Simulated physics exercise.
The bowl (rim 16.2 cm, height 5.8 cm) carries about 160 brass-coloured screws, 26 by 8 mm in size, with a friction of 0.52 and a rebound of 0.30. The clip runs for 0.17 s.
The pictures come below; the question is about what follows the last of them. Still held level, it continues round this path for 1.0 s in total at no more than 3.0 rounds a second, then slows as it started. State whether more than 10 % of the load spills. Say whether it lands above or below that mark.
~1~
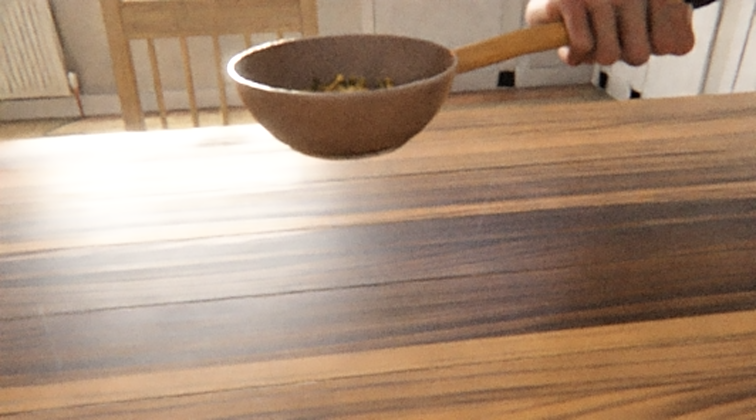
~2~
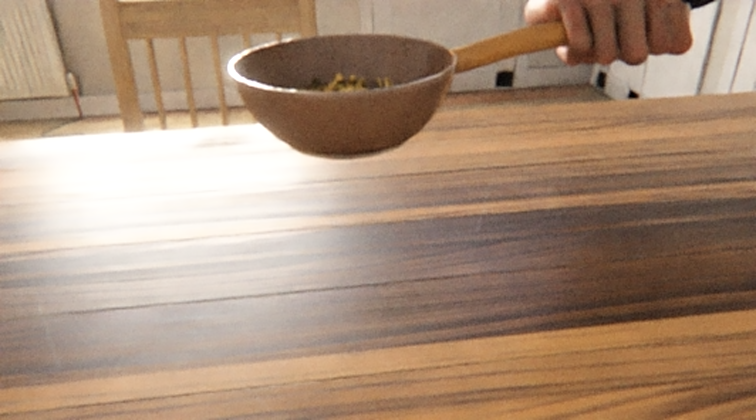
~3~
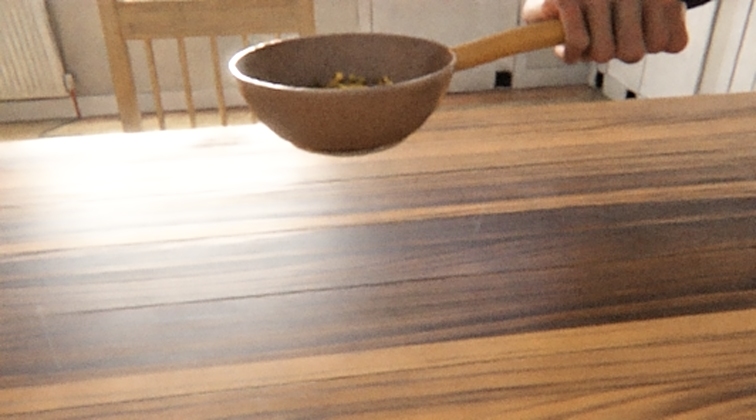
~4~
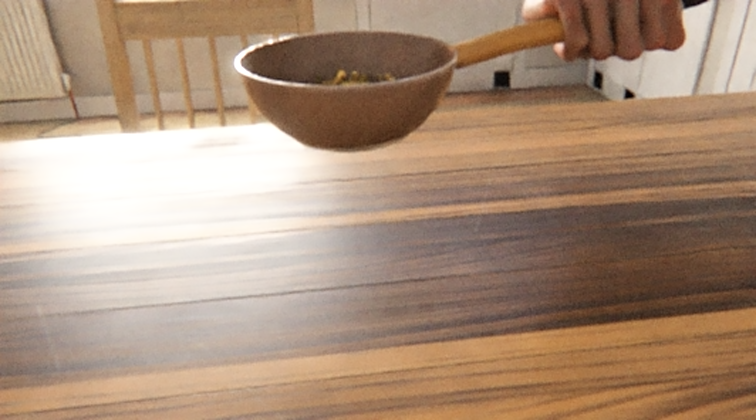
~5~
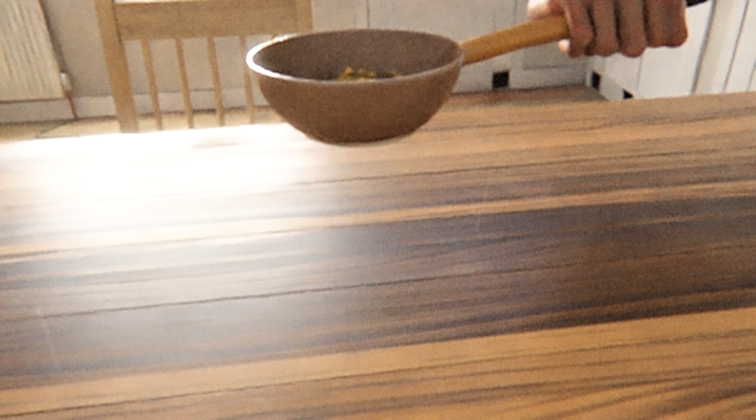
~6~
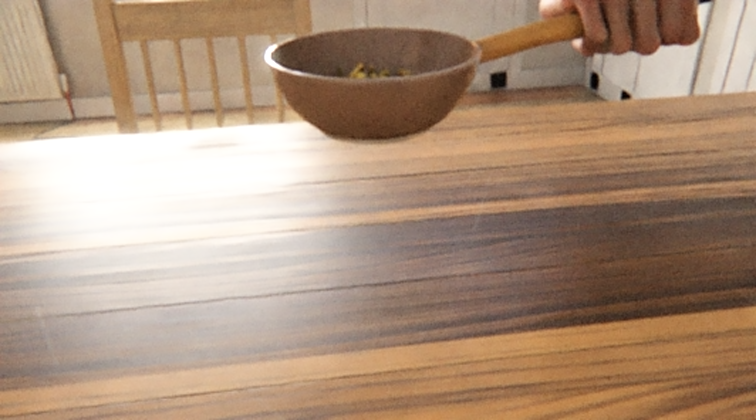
The share lands below the mark.
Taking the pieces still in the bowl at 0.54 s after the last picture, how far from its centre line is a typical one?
Pretty close to 4.0 cm, I think.
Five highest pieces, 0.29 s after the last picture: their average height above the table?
Around 17 cm above the table.
Then, 0.29 s after the last picture, bowl 100 %; middle of the pieces not yet landed near (344, 113).
Then, 0.54 s after the last picture, bowl 100 %; middle of the pieces not yet landed near (393, 116).
Then, 0.76 s after the last picture, bowl 100 %; middle of the pieces not yet landed near (386, 100).
Then, 0.98 s after the last picture, bowl 100 %; middle of the pieces not yet landed near (408, 108).
In the end, bowl 100 %.
